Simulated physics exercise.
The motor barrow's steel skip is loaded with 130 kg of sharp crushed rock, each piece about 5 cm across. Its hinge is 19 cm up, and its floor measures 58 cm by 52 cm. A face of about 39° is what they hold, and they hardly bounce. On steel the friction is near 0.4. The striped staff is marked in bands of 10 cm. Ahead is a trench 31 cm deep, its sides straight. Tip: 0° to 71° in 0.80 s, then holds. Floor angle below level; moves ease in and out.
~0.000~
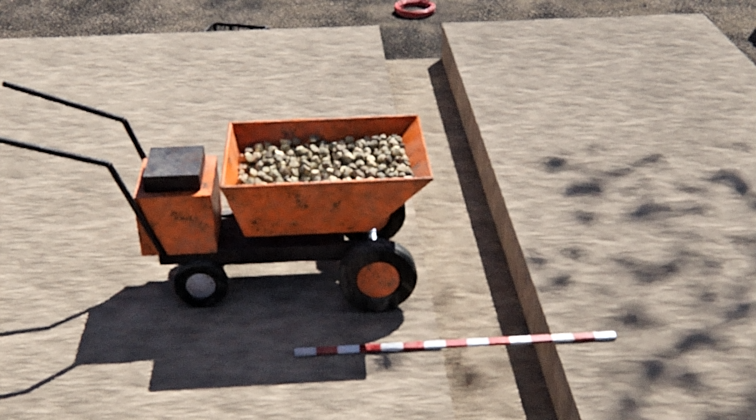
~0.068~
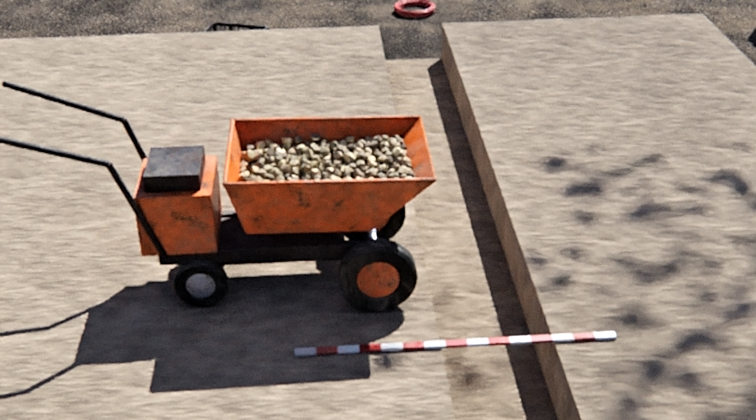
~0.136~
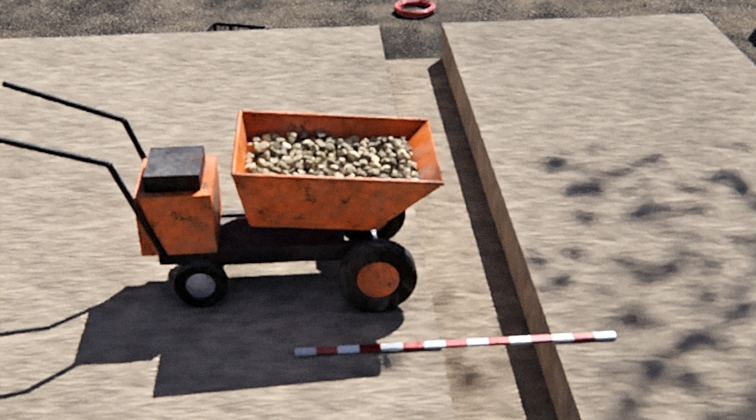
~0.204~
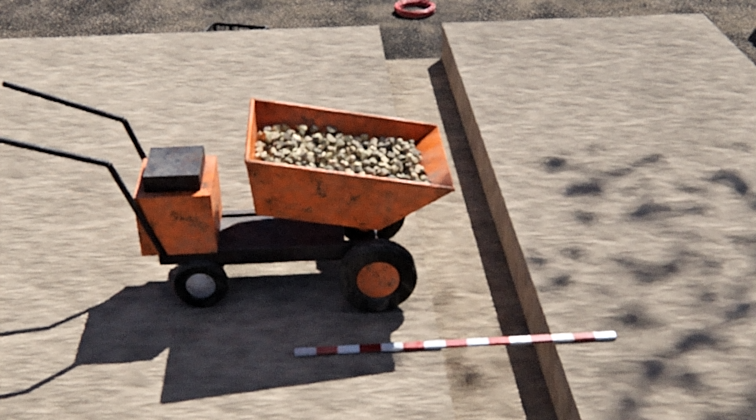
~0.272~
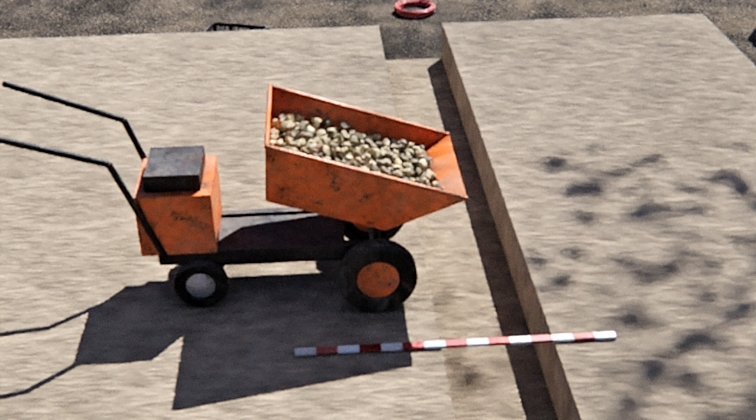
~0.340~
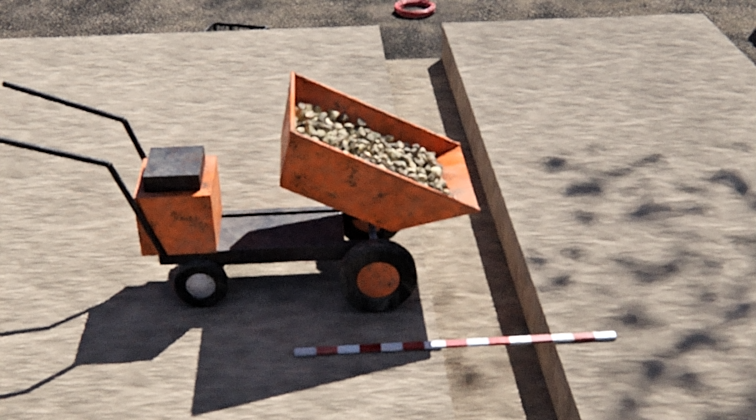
An orange skip heaped with pale, broken stones rises at its left end and tilts steadily down toward the right on a motor barrow, seen from above and to one side. The black-wheeled barrow stands on grey-brown ground left of a narrow trench, with a red-and-white rod in front and a red ring beyond. Its chassis stays put, the skip's shadow shifts, and the camera holds still.
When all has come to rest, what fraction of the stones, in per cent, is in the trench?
At the end about 70 per cent of the stones are there.
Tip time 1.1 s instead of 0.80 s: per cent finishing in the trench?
80 per cent.
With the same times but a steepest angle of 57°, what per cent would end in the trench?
Roughly 35 percent.
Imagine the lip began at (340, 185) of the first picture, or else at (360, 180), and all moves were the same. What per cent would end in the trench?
First place roughly 95%, second roughly 100%.
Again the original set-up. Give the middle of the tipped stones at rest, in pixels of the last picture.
About (512, 297).
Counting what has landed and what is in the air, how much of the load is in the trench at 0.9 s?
Roughly 25 percent of the load.
After 0.6 s the floor is at 60°; 100 % in the skip; the foremost stones are at (488, 235).
After 0.9 s the floor is at 71°; 72 % in the skip, 23 % in the trench, 5 % past the trench; the foremost stones are at (549, 271).
After 1.2 s the floor is at 71°; 22 % in the skip, 47 % in the trench, 30 % past the trench; the foremost stones are at (671, 266).
After 3.2 s the floor is at 71°; 0 % in the skip, 70 % in the trench, 30 % past the trench; the foremost stones are at (733, 261).
